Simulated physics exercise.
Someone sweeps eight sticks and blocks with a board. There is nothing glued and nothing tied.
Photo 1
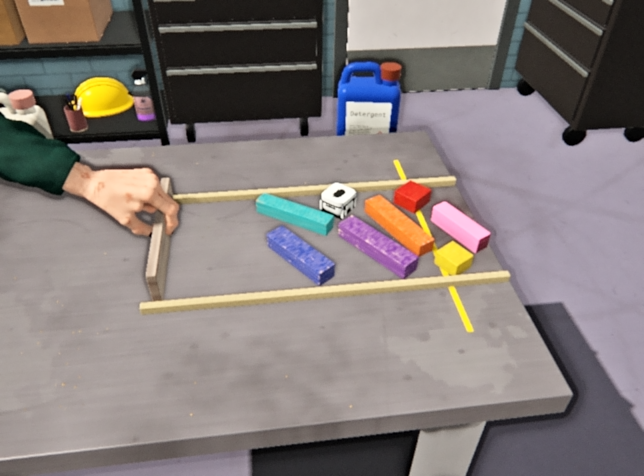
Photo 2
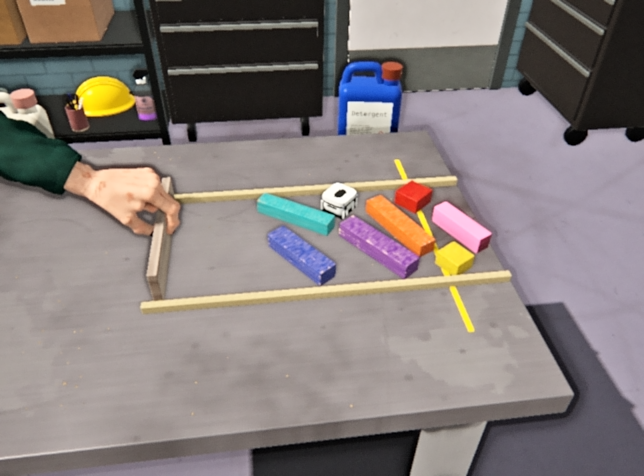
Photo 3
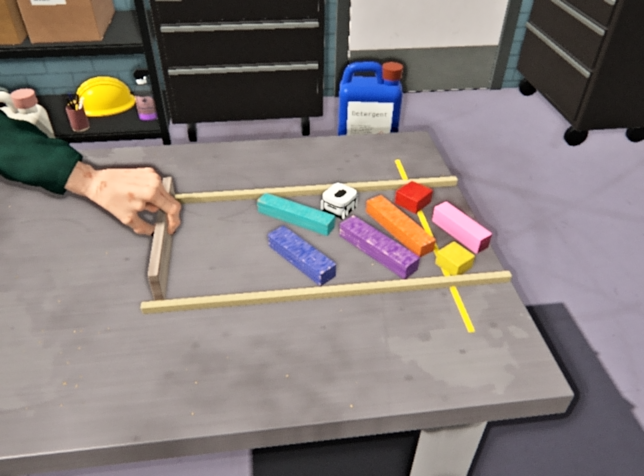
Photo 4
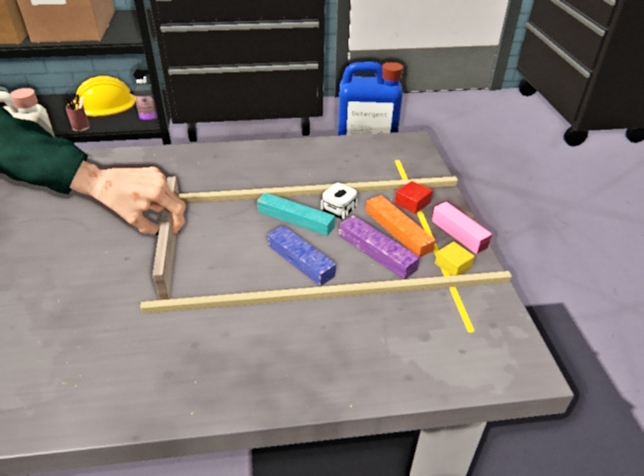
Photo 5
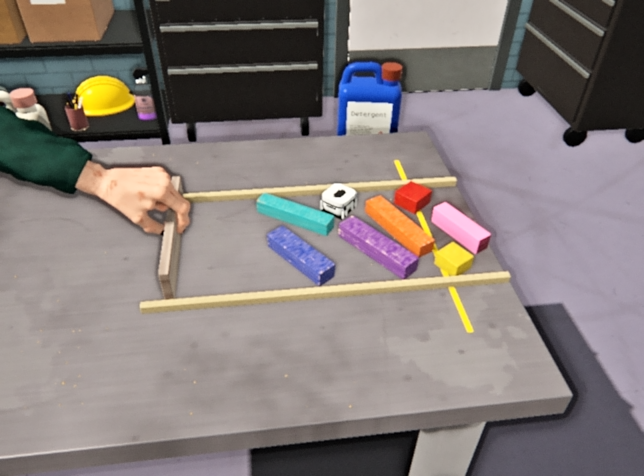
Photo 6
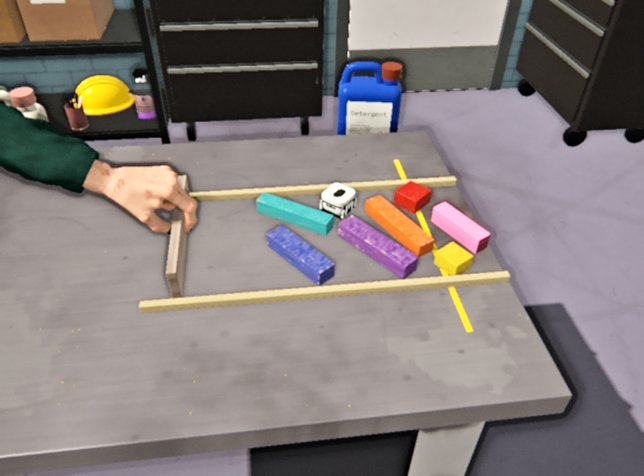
In a workshop with dark drawer cabinets and shelving, a grey table is seen from above at an angle by a still camera. Between two pale wooden strips lie teal, blue, purple, orange and pink bars, red and yellow blocks and a small white object, near a yellow line at right. A green-sleeved hand slides an upright board slightly rightward, touching none of them.
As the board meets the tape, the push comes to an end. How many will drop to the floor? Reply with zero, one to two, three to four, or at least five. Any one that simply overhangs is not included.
It comes to three to four.
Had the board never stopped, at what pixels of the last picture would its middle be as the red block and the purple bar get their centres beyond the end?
Roughly (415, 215); roughly (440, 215).
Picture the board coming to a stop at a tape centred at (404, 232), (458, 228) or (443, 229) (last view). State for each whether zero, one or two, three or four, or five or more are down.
Place one: One to two; place two: 5 or more; place three: Five or over.
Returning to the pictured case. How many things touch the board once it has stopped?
My count gives 2.
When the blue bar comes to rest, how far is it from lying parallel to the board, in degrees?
About 0°.
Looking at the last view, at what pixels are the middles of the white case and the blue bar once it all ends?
In the last picture, roughly (445, 188) and (447, 247).
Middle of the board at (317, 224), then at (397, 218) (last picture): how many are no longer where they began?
So 4, and at the other place 8.
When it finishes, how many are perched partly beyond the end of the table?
I'd put it at 2.
Soon after, none off yet; pink stick at rest near (460, 227); yellow block at rest near (453, 260); red block at rest near (413, 197).
Then, none off yet; pink stick at rest near (460, 227); yellow block moving near (458, 258); red block at rest near (413, 197).
Further on, none off yet; pink stick moved a little near (475, 217); yellow block moved well along near (501, 245); red block moved about its own width near (442, 193).
At rest, the number that fall off is three or four; fallen, red block, yellow block and pink stick.
